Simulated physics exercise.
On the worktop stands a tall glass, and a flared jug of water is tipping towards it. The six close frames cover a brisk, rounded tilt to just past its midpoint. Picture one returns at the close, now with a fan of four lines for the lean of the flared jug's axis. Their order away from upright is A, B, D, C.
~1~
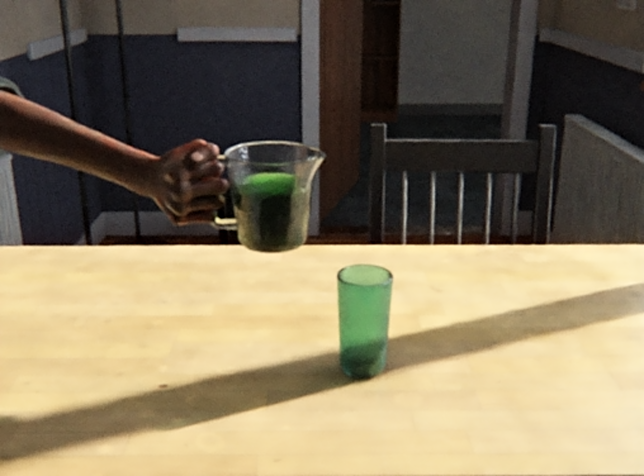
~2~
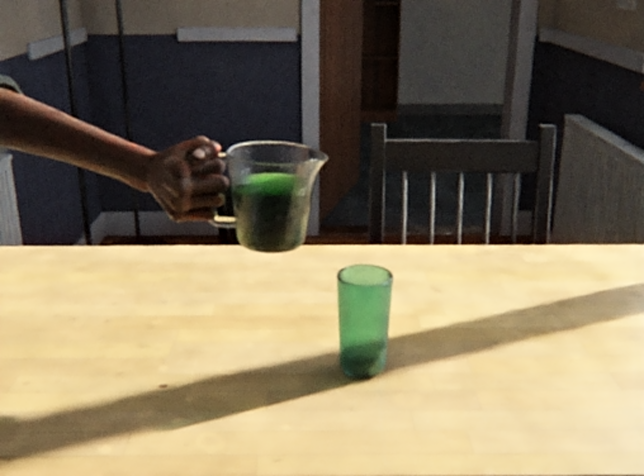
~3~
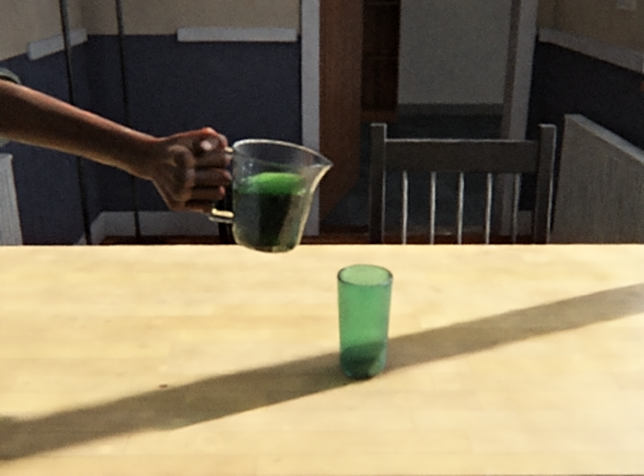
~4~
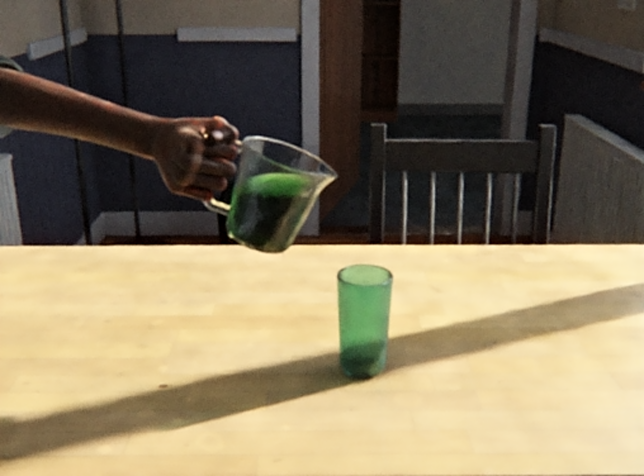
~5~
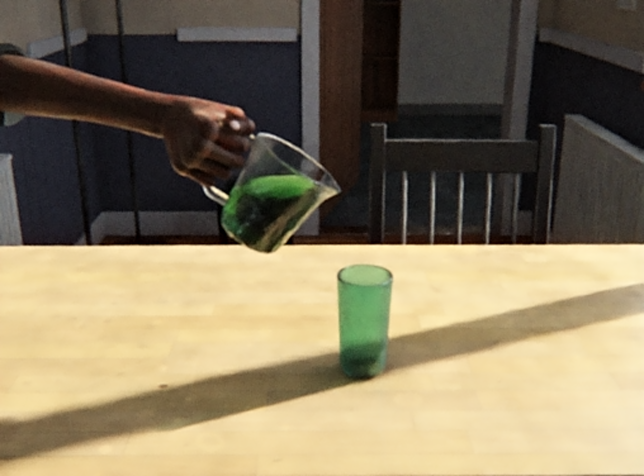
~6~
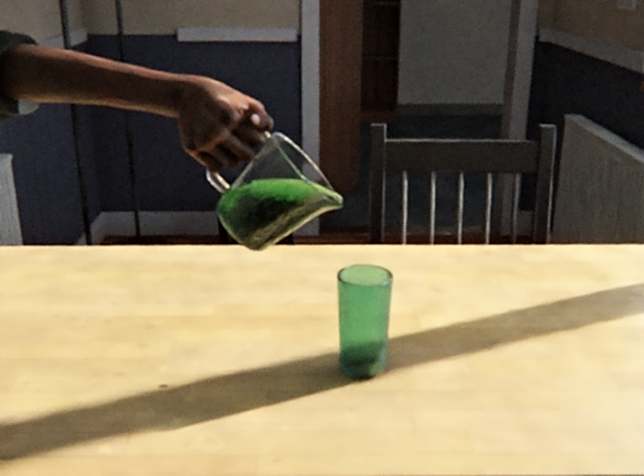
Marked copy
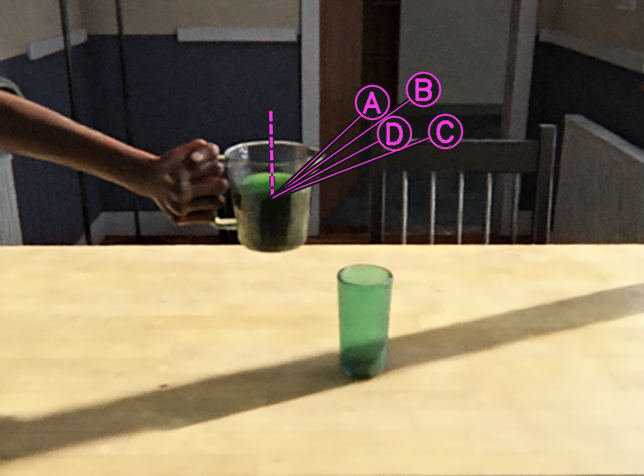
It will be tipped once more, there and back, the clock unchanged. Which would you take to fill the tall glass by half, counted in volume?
The answer is line D.
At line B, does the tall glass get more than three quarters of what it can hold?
No.
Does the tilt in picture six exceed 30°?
Yes, it does.
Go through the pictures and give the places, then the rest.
Upright, lip at (324, 155); rim of the tall glass round (365, 274); nothing has left yet.
Tipped about 2°, lip at (326, 157); nothing has left yet.
Tipped about 9°, lip at (330, 164); nothing has left yet.
Tipped about 20°, lip at (336, 175); nothing has left yet.
Tipped about 33°, lip at (339, 190); nothing has left yet.
Tipped about 47°, lip at (339, 205); nothing has left yet.
On the marked copy, A at (361, 115); B at (410, 99); C at (429, 137); D at (379, 140).
For line A, the tall glass ends with about 15 % of what it can hold.
For line B, the tall glass ends with about 30 % of what it can hold.
For line C, the tall glass ends with about 67 % of what it can hold.
For line D, the tall glass ends with about 47 % of what it can hold.
